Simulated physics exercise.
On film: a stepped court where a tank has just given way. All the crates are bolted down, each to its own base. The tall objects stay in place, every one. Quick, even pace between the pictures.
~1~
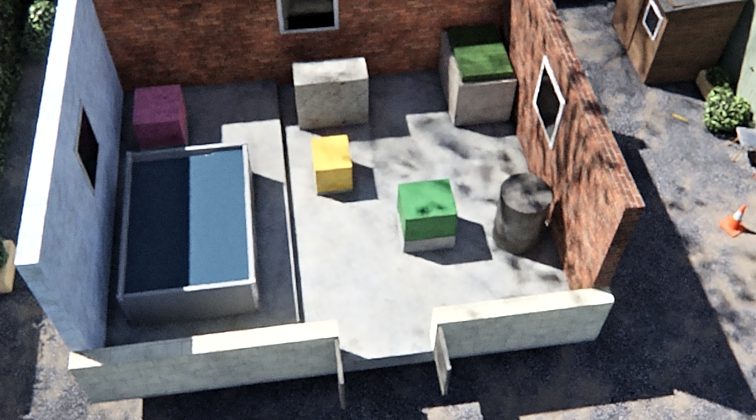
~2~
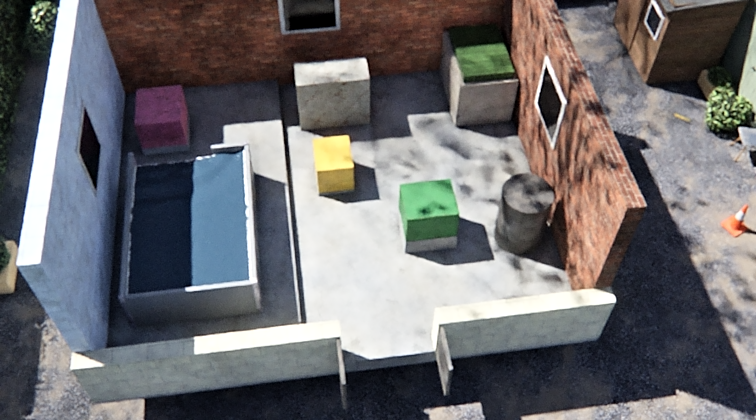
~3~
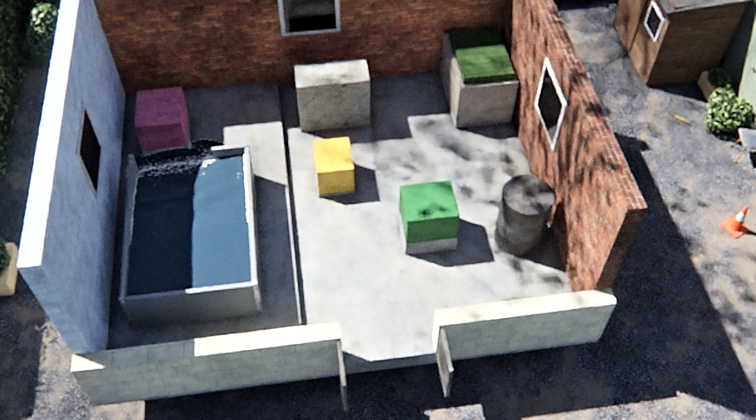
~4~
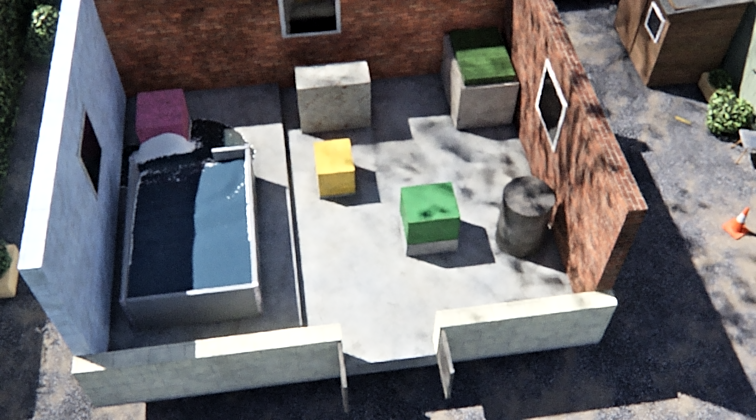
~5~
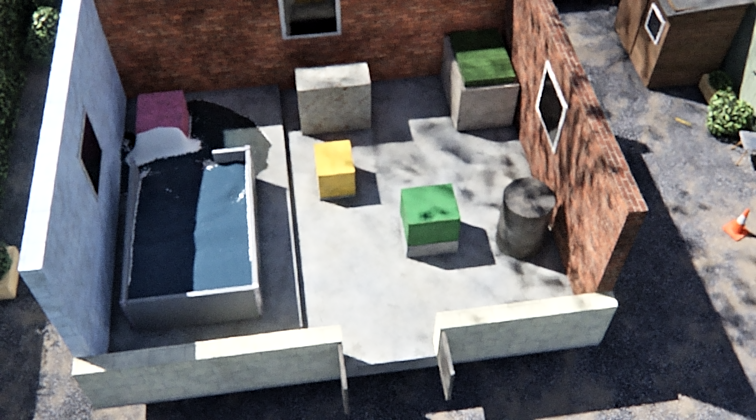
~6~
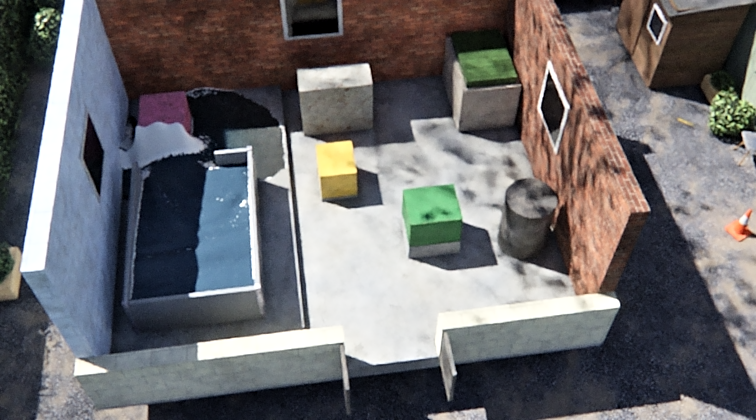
Water in the open blue tank at the left of a walled court, seen from high above, lies still, then ripples and slops toward its far side. It spills out through a gap there, foaming white beside the pink block and spreading as a dark sheet rightward over the grey paving. Yellow and green blocks, pale boxes and a grey barrel stay put between brick and whitewashed walls, the view barely shifting.
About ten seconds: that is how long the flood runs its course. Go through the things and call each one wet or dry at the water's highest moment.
Called one by one: The green crate is dry; the yellow crate is wet; the pink crate is wet.
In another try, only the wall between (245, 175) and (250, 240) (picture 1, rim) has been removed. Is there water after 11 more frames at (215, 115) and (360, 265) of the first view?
First spot left untouched, second spot inundated.
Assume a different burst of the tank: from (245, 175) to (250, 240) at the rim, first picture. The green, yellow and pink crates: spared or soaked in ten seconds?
The green crate is flooded; the yellow crate is flooded; the pink crate never gets wet.
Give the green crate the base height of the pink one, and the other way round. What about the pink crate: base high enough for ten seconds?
One by one: Pink crate gets wet.
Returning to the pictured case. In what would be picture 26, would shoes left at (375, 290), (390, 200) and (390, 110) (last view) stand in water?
Going through them in order, I'd say clear, clear and drenched.
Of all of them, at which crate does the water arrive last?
Go for the one in green.
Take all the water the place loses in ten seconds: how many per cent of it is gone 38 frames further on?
It comes to around 10 per cent.
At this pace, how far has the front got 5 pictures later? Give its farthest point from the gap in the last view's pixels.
Close to (314, 94).
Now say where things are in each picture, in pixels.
In the first frame, still water in the open tank at (188, 217).
In the second frame, the front is at a hidden place, out from the gap on the open tank's far side.
In the third frame, water pours out on the open tank's far side and has run to (217, 146).
In the fourth frame, water pours out on the open tank's far side and has run to (203, 123).
In the fifth frame, the front is at (196, 103), out from the gap on the open tank's far side.
In the sixth frame, water pours out on the open tank's far side and has run to (225, 92).
A moment on, water covers 20 % of the floor; the green crate not reached, the yellow crate water round its plinth, the pink crate water round its plinth.
Next, water covers 35 % of the floor; the green crate not reached, the yellow crate water round its plinth, the pink crate water round its plinth.
Then, water covers 50 % of the floor; the green crate not reached, the yellow crate water round its plinth, the pink crate water round its plinth.
Later, water covers 90 % of the floor; the green crate water round its plinth, the yellow crate water round its plinth, the pink crate water round its plinth.
In the end, water covers 95 % of the floor; the green crate stayed above the water, the yellow crate was topped, the pink crate was topped.
